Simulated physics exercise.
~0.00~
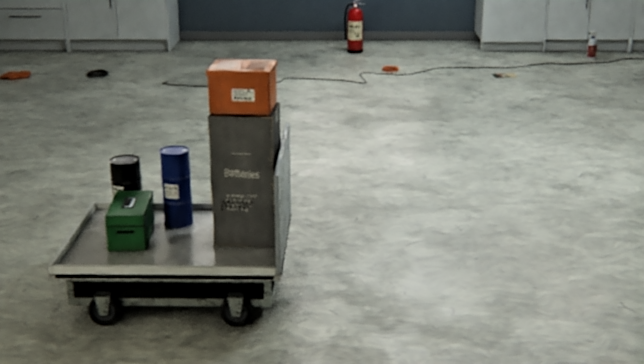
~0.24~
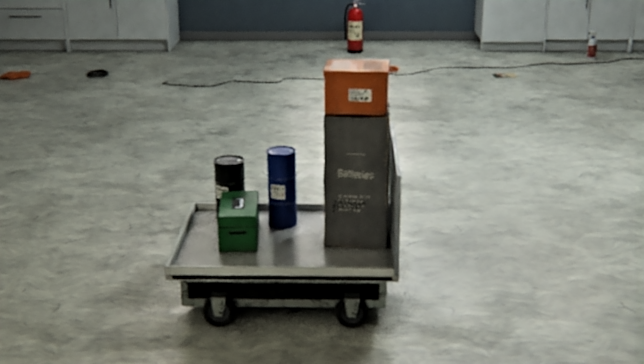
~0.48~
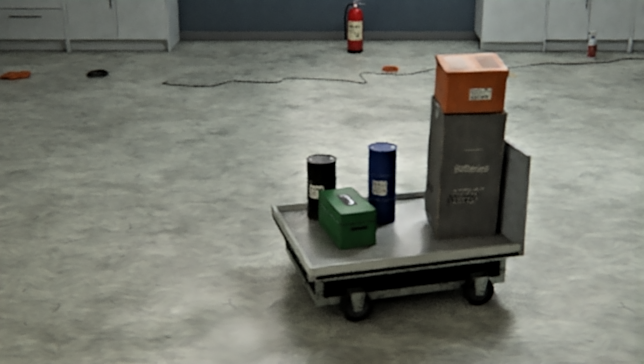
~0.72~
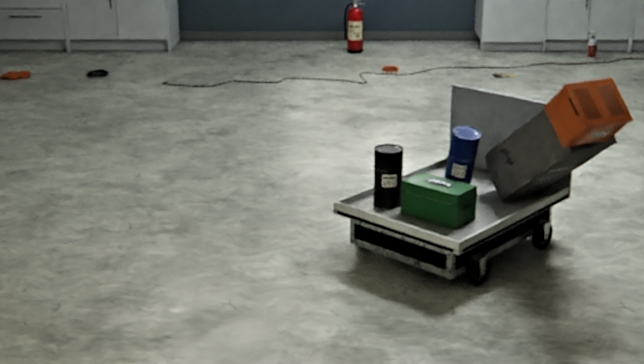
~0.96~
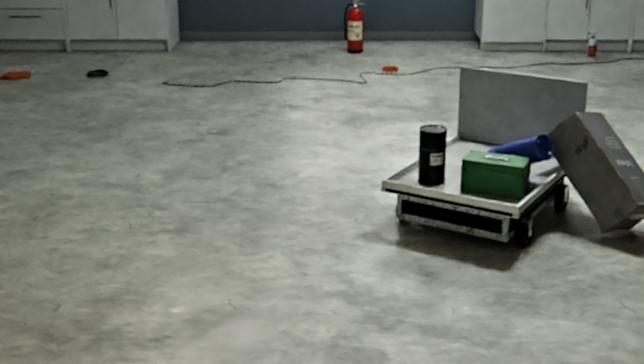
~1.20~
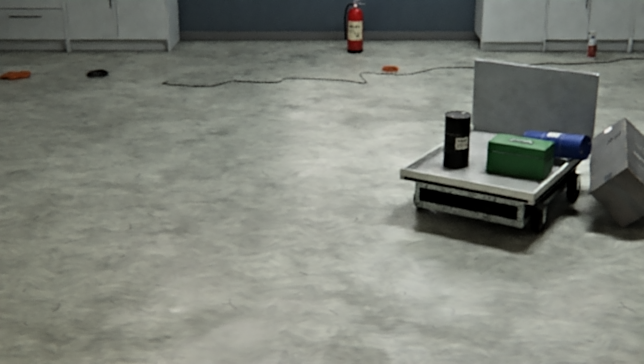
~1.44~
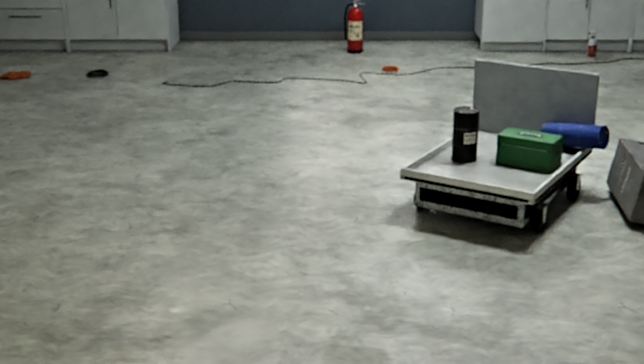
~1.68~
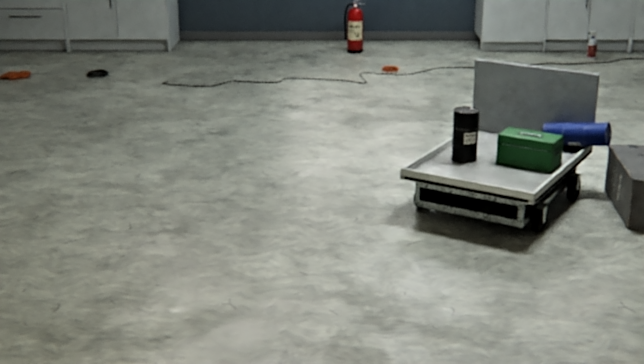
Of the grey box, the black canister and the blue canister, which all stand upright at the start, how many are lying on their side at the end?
Two of them are, the grey box on the floor and the blue canister at the edge of the deck. The black canister is still standing.
